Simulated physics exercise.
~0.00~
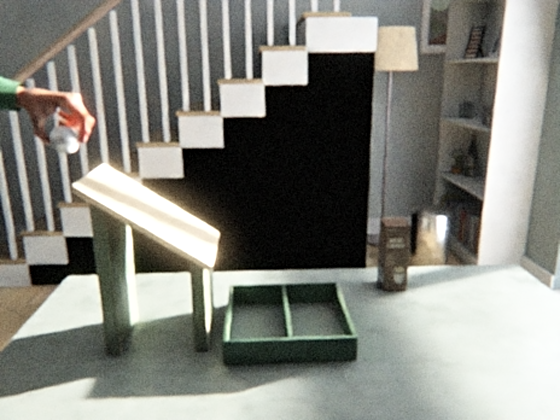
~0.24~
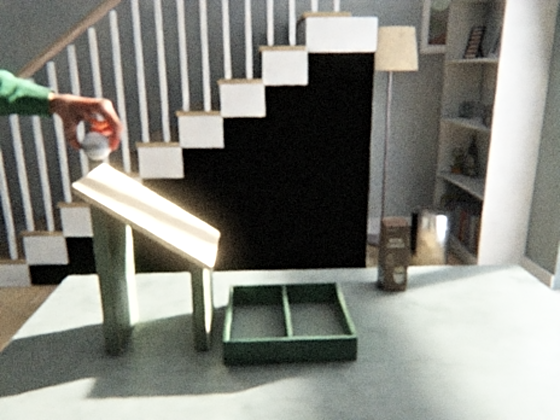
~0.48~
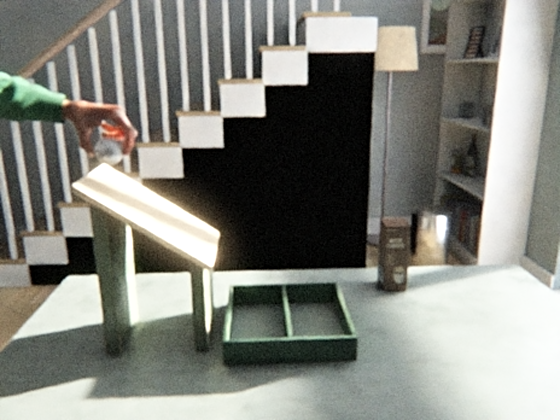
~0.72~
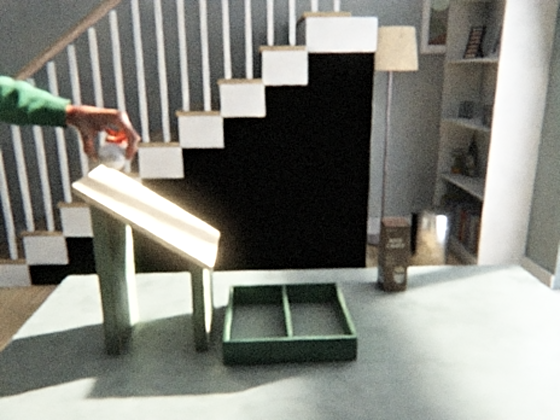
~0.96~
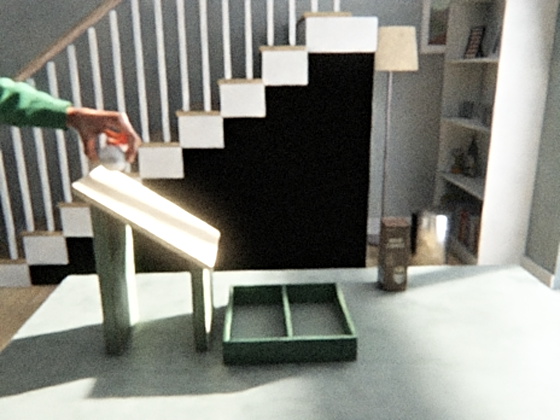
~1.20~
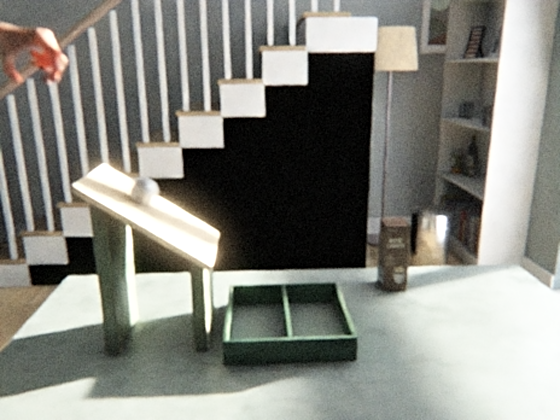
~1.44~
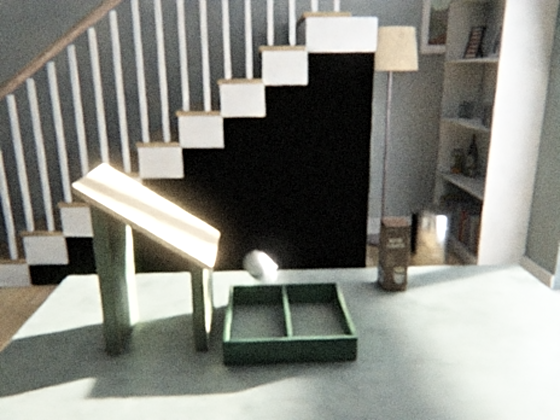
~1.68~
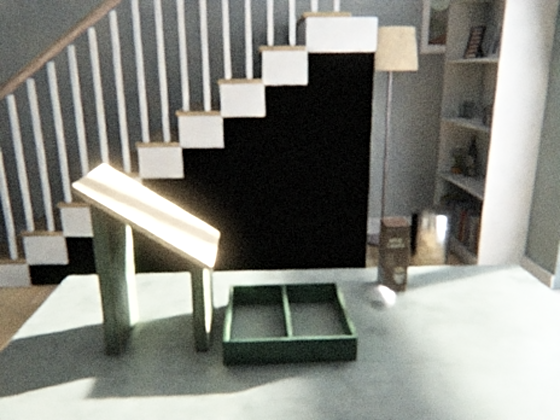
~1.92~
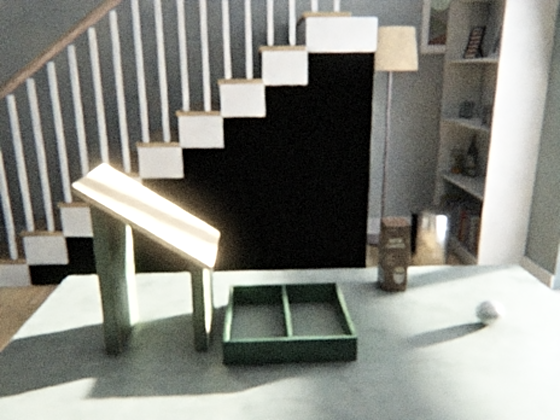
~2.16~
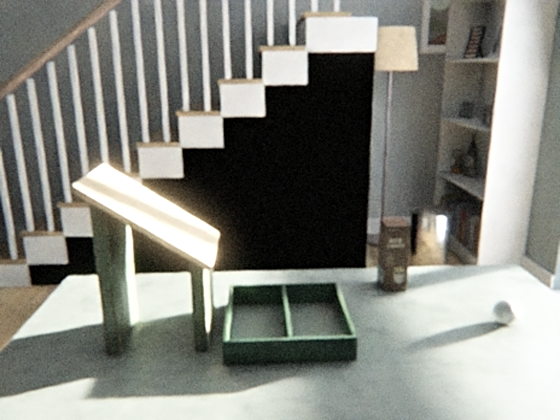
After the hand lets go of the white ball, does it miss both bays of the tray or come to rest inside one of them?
It misses both bays, passing over the tray and ending up on the table to the right.
